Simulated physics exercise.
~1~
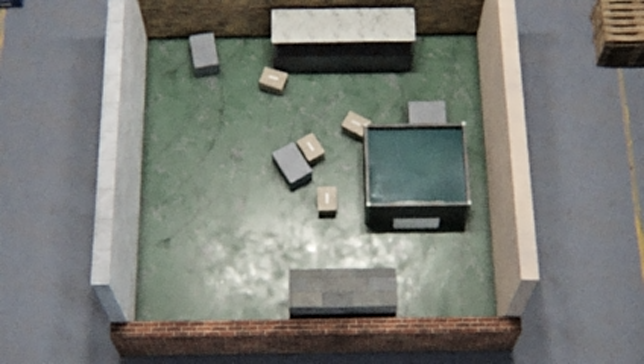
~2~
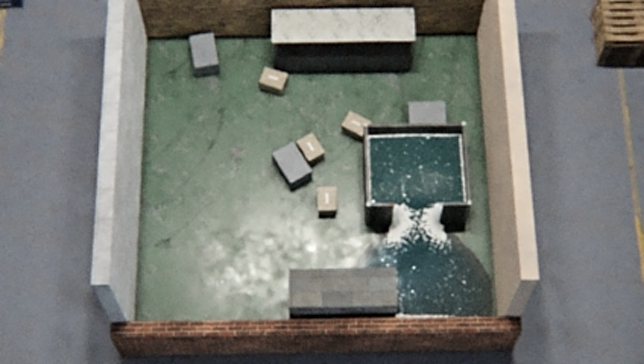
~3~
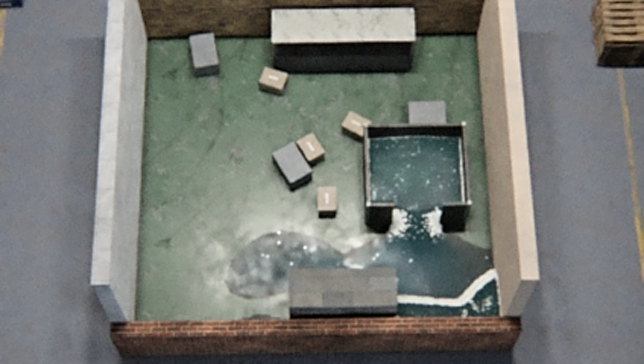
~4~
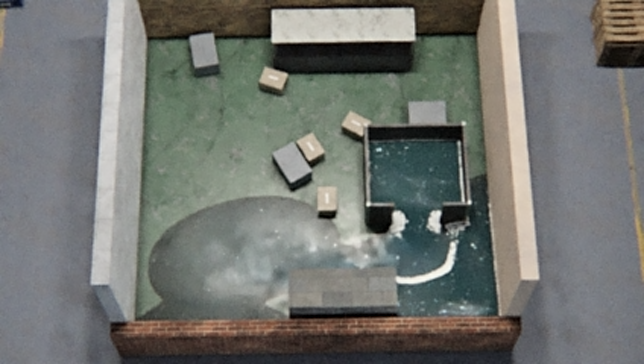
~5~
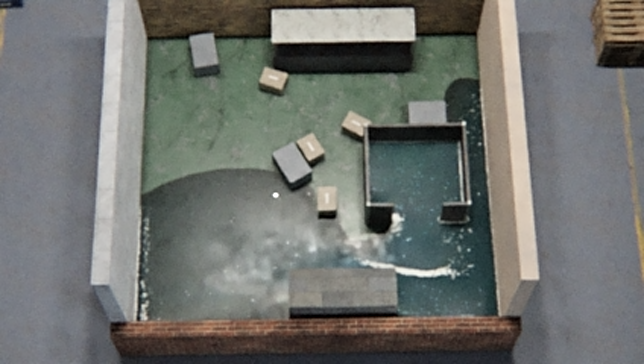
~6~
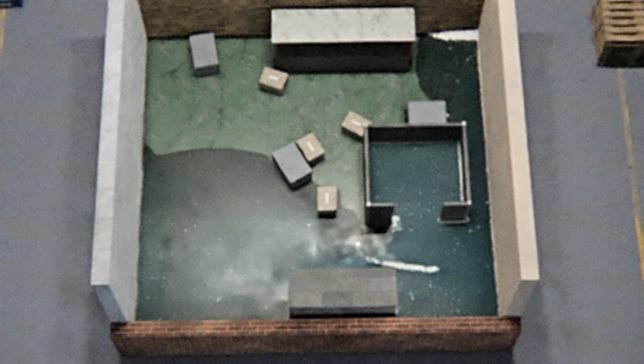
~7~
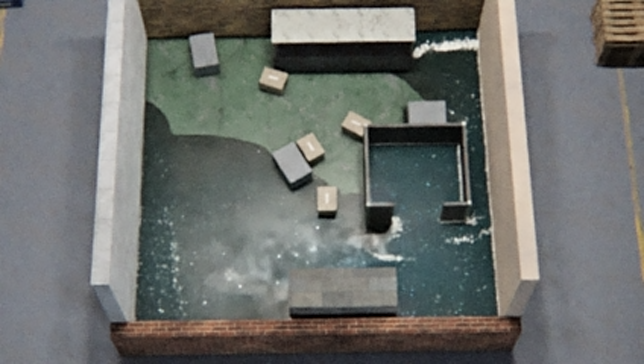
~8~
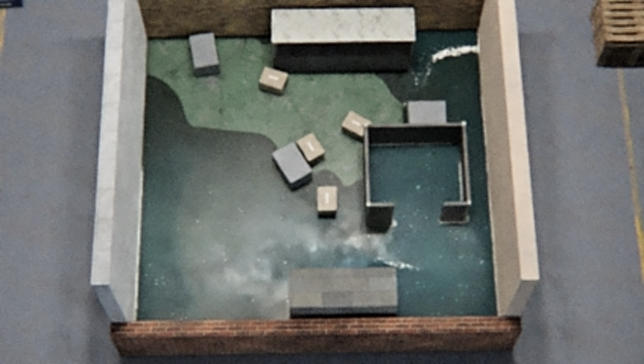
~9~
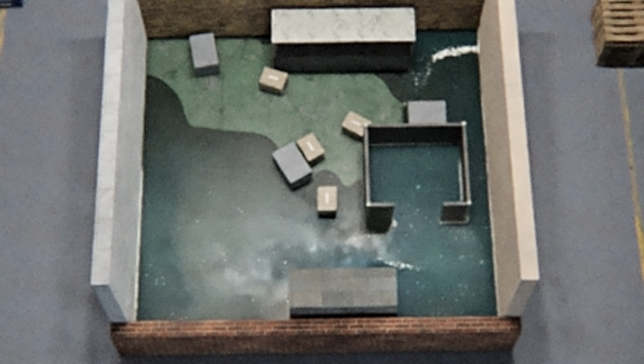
The clip opens on a walled hall seen from above, with a square tank of dark water at the right and small boxes scattered over a green floor. A section of the tank's near wall gives way, and water bursts through the gap toward the near wall. It spreads left behind and around a long grey block, while a white ripple curls near the opening. The water then widens across the near left floor and runs up the right side to the far corner. It ends calm, covering much of the floor, with a green patch still dry and every box unmoved.
